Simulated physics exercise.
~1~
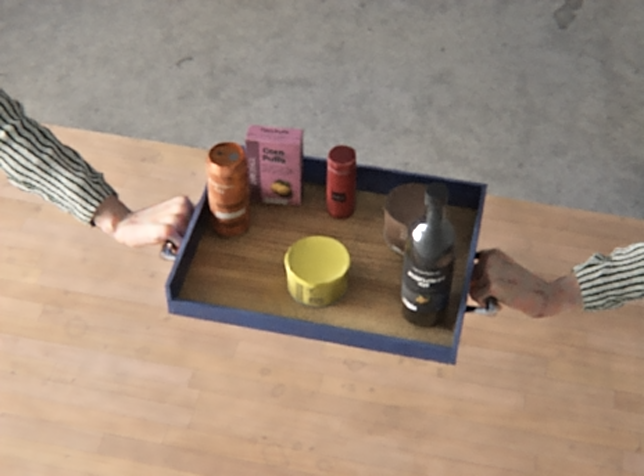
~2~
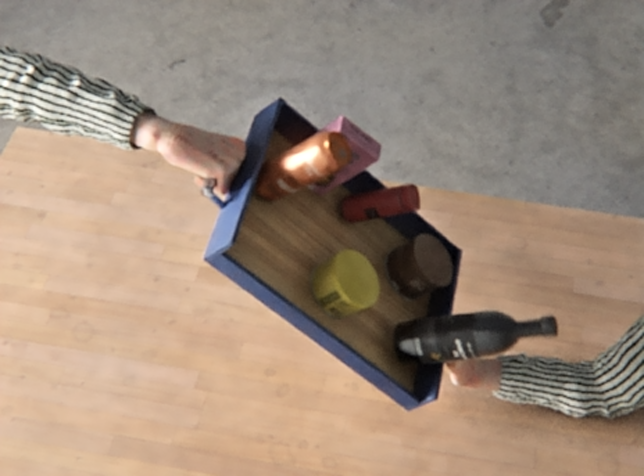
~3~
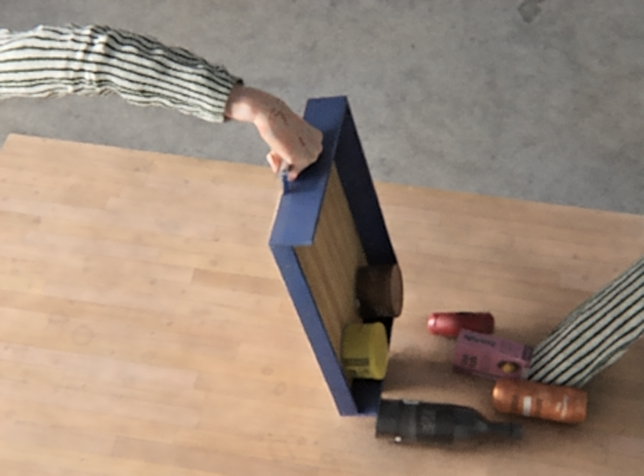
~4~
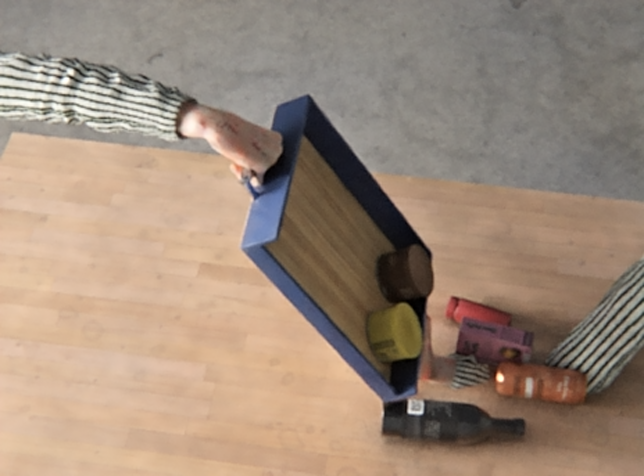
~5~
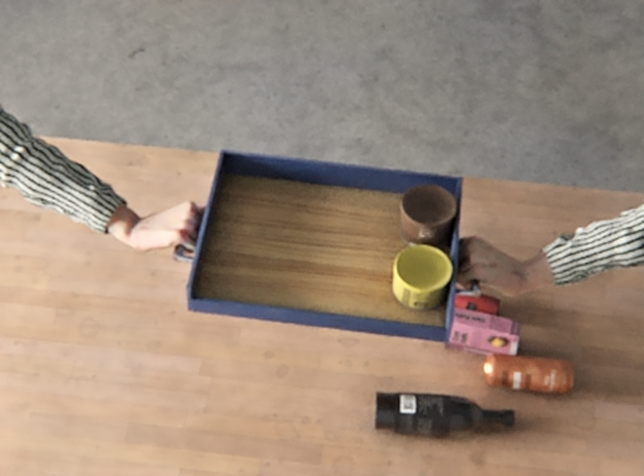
Blue-walled crate held in two hands tipping steeply right, spilling bottle, can, shaker and packet, then levelling with two tubs inside.
